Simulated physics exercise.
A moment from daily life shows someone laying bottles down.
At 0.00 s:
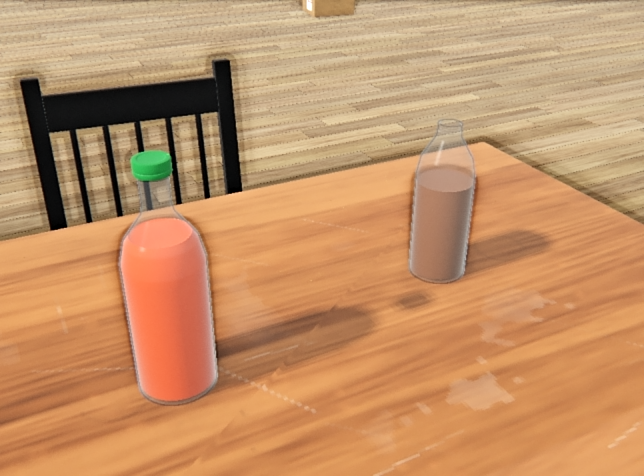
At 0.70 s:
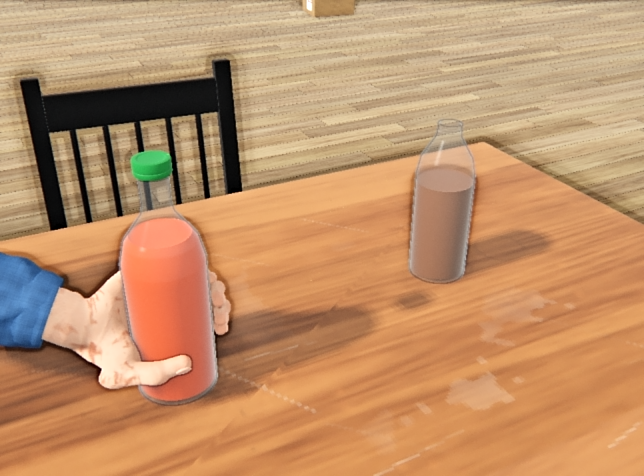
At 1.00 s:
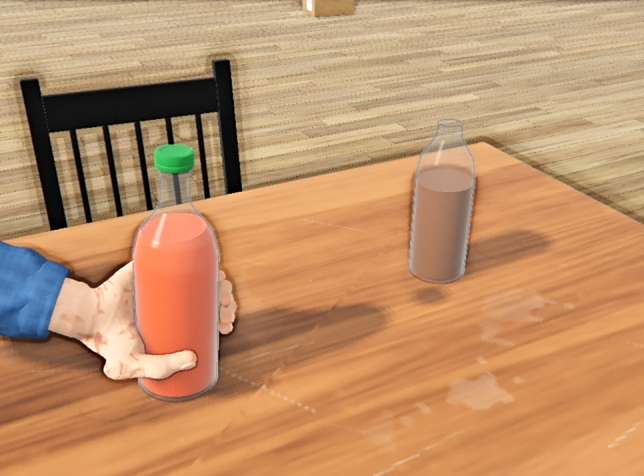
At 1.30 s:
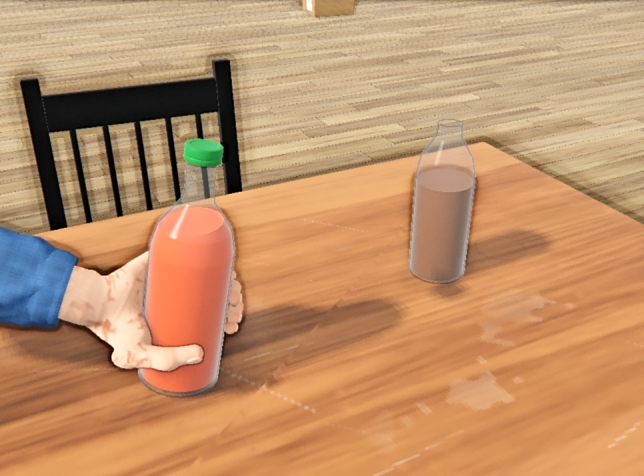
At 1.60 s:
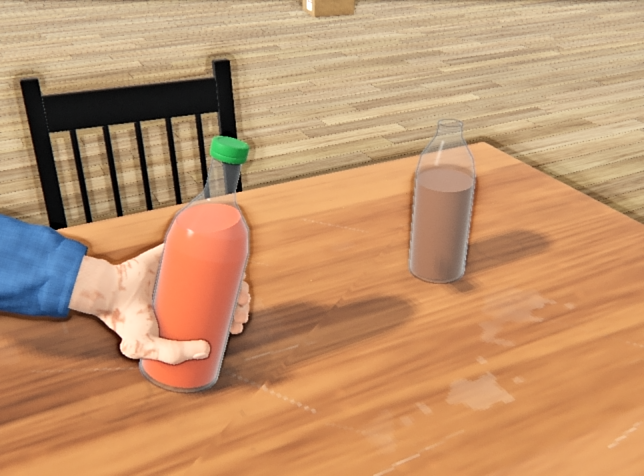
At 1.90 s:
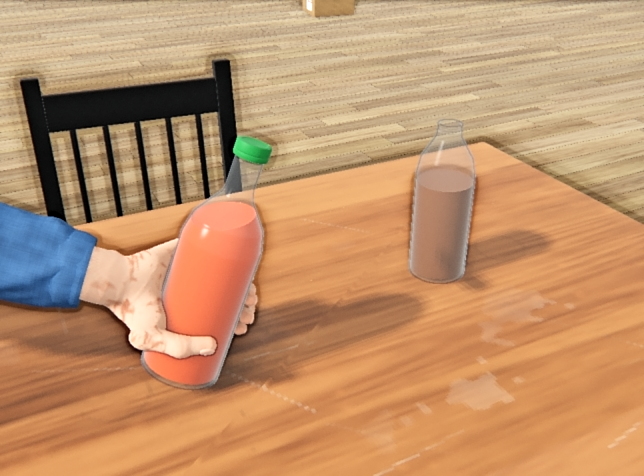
A wooden table on a pale plank floor, with a black slatted chair behind it, is seen from slightly above by a still camera. On the left stands a clear bottle of orange-red liquid with a green cap, and farther back on the right an open bottle of brown liquid. A blue-sleeved hand enters from the left, grasps the capped bottle and tilts it gradually rightward, while the other stays still.
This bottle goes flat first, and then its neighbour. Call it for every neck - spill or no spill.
Left: No spill; right: Spill.
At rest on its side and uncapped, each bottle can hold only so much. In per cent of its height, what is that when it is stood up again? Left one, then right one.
The first comes to close to 24 in a hundred, the second to 26.
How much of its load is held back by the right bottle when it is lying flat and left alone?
Roughly 40 %.
After 2.6 s, the left bottle is nearly down; left bottle, nothing comes out.
After 3.6 s, the left bottle lies flat; left bottle, nothing comes out.
After 6.5 s, both lie flat; left bottle, nothing comes out; right bottle, it is running out of the neck.
